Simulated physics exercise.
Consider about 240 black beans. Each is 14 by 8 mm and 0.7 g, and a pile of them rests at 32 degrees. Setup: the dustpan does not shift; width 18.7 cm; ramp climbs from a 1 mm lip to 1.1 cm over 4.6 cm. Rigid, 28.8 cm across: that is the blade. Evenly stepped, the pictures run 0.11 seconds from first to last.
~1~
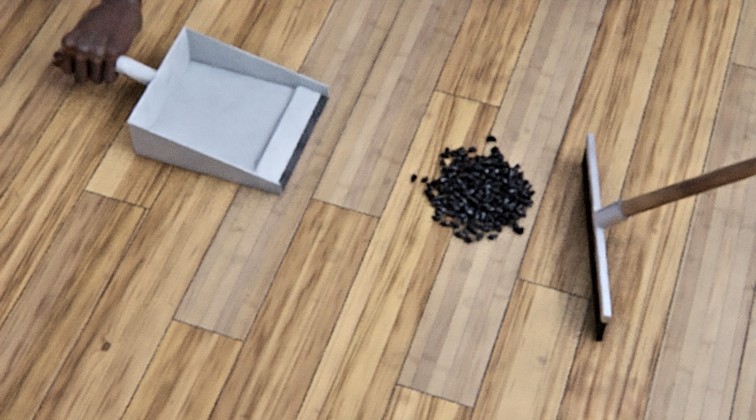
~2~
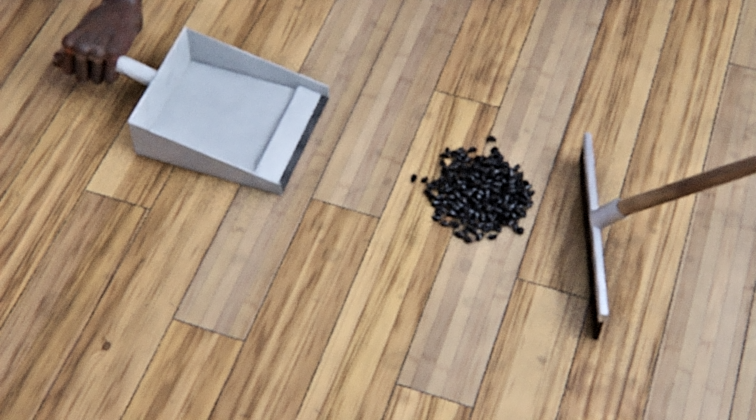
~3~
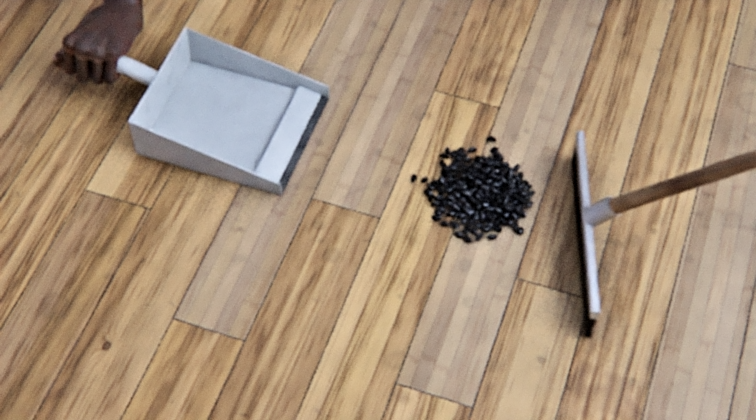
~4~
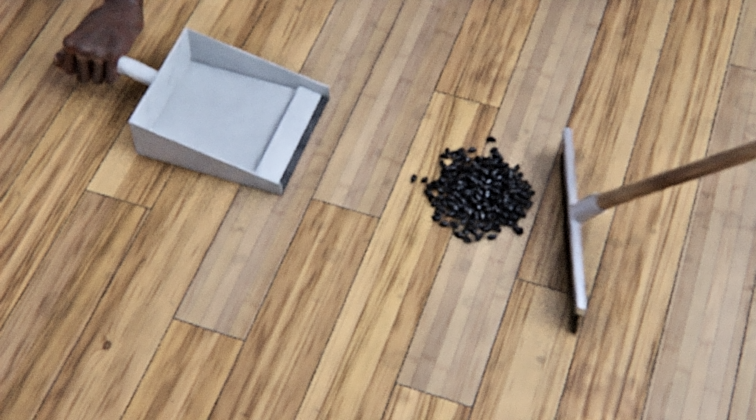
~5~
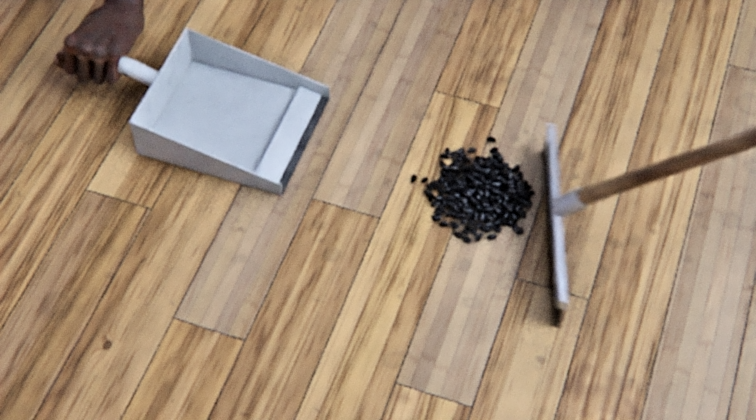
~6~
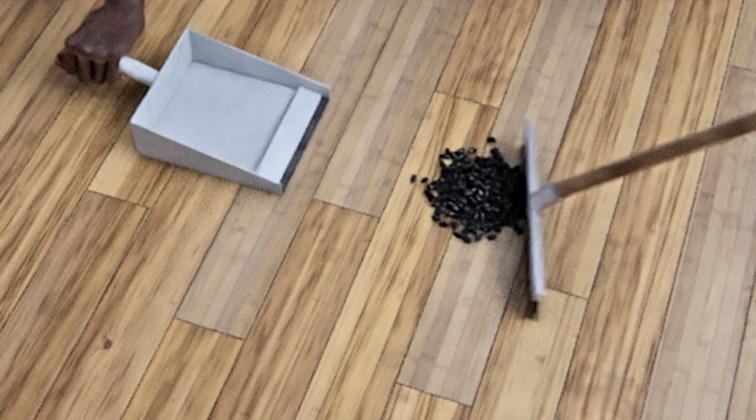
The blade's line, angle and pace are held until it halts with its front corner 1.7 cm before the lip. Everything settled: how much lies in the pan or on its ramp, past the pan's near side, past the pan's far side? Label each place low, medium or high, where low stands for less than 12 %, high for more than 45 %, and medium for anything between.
Pan: High. Near side: Medium. Far side: Low.
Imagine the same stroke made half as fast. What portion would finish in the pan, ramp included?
Then some 25 in a hundred.
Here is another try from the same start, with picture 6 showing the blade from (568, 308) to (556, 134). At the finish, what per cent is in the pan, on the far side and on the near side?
Split: Pan = 30, far = 5, near = 25.
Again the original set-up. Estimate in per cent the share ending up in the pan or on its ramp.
Around 55 in a hundred finish there.
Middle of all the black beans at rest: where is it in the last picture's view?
When it all comes to rest, the middle is near (220, 144).
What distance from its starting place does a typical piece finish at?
Roughly 38 centimetres.
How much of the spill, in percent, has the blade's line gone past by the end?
Around 0 per cent.
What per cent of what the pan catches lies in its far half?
Roughly 40 percent.
Then, 0.10 s after the last picture, middle of the blade 19 cm from the lip; 0 % over the lip, far side 0 %, near side 10 %.
Then, 0.18 s after the last picture, middle of the blade 8 cm from the lip; 0 % over the lip, far side 5 %, near side 20 %.
Then, 0.39 s after the last picture, middle of the blade 6 cm from the lip; 55 % over the lip, far side 5 %, near side 30 %.
In the end, pan 55 %, near side 30 %, far side 5 %, in front of the lip or behind the blade 15 %.
